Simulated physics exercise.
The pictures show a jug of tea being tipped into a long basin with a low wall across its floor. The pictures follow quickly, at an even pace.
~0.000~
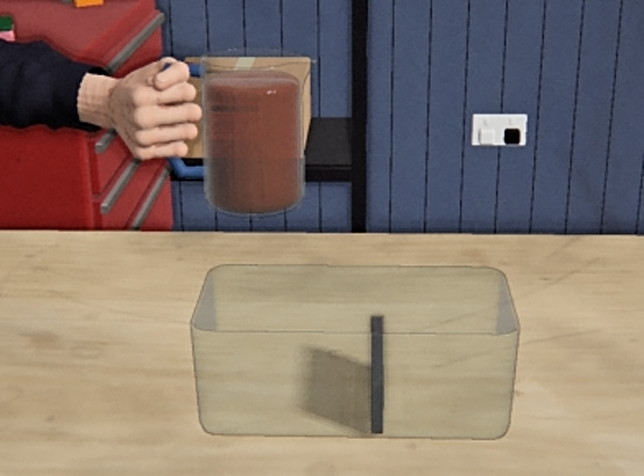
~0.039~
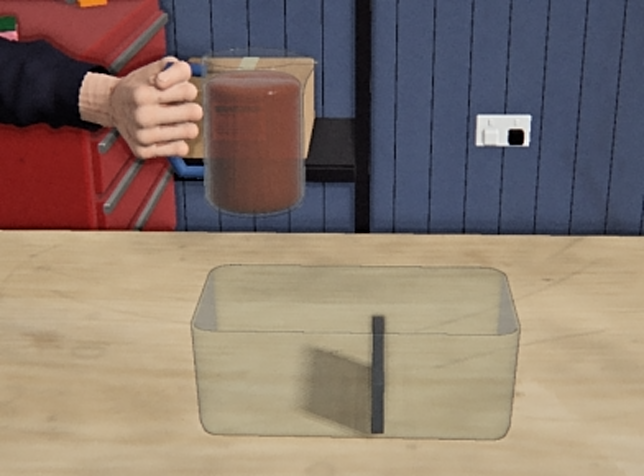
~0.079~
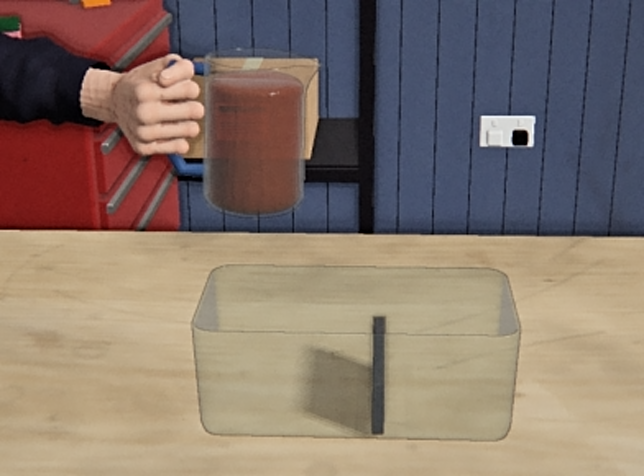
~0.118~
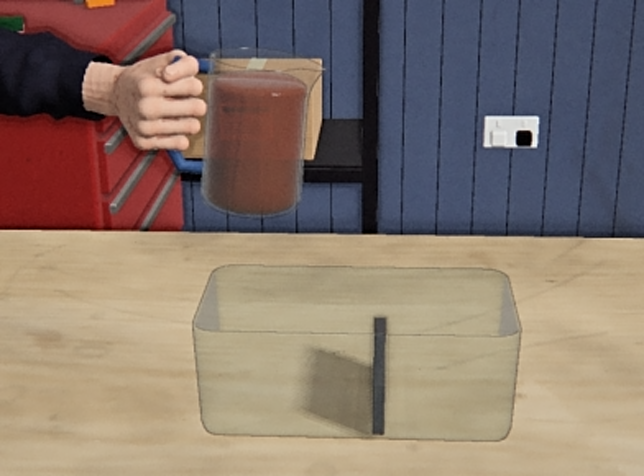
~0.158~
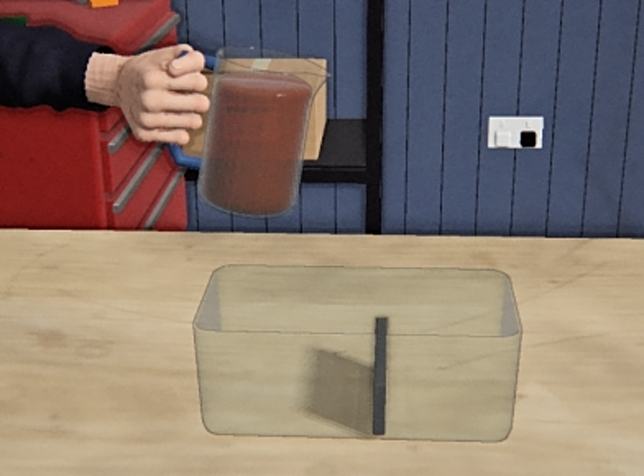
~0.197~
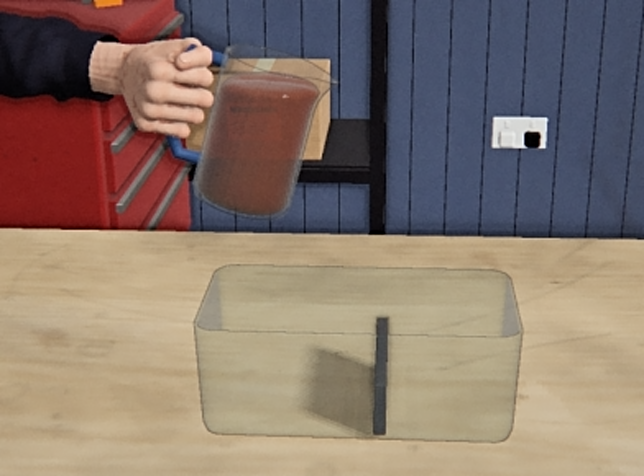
A clear jug of reddish-brown tea, held by its blue handle in a dark-sleeved hand at left, starts upright and leans gradually rightward. Below it, seen from the front and slightly above, a clear, empty long basin with a low dark wall across its floor rests on a pale wooden table. The camera drifts slightly, sliding the red drawers, cardboard box and white socket on blue panelling rightward.
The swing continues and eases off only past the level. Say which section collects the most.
Most lies in the right-hand part.
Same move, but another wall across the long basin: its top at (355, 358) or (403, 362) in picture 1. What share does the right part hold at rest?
The first gives 90 %, the second 45 %.
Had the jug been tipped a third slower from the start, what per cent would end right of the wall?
Close to 80 per cent.
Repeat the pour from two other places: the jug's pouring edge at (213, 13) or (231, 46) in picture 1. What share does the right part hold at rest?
The first gives 5 %, the second 5 %.
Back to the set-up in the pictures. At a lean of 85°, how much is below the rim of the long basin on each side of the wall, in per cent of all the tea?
Some 0 per cent left and 5 right.
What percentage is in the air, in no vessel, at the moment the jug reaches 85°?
It comes to 20 per cent or so.
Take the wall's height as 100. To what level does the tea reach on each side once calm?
The left part 10 per cent, the right part 50.
By 0.54 s the tilt is 85° and 79 per cent is still to pour, 0 is left of the wall and 3 right of it.
By 0.80 s the tilt is 119° and 20 per cent is still to pour, 4 is left of the wall and 49 right of it.
By 1.06 s the tilt is 120° and 0 per cent is still to pour, 21 is left of the wall and 75 right of it.
By 1.35 s the tilt is 120° and 0 per cent is still to pour, 23 is left of the wall and 75 right of it.
At rest 23 per cent lies left of the wall, 75 right of it and 3 outside.
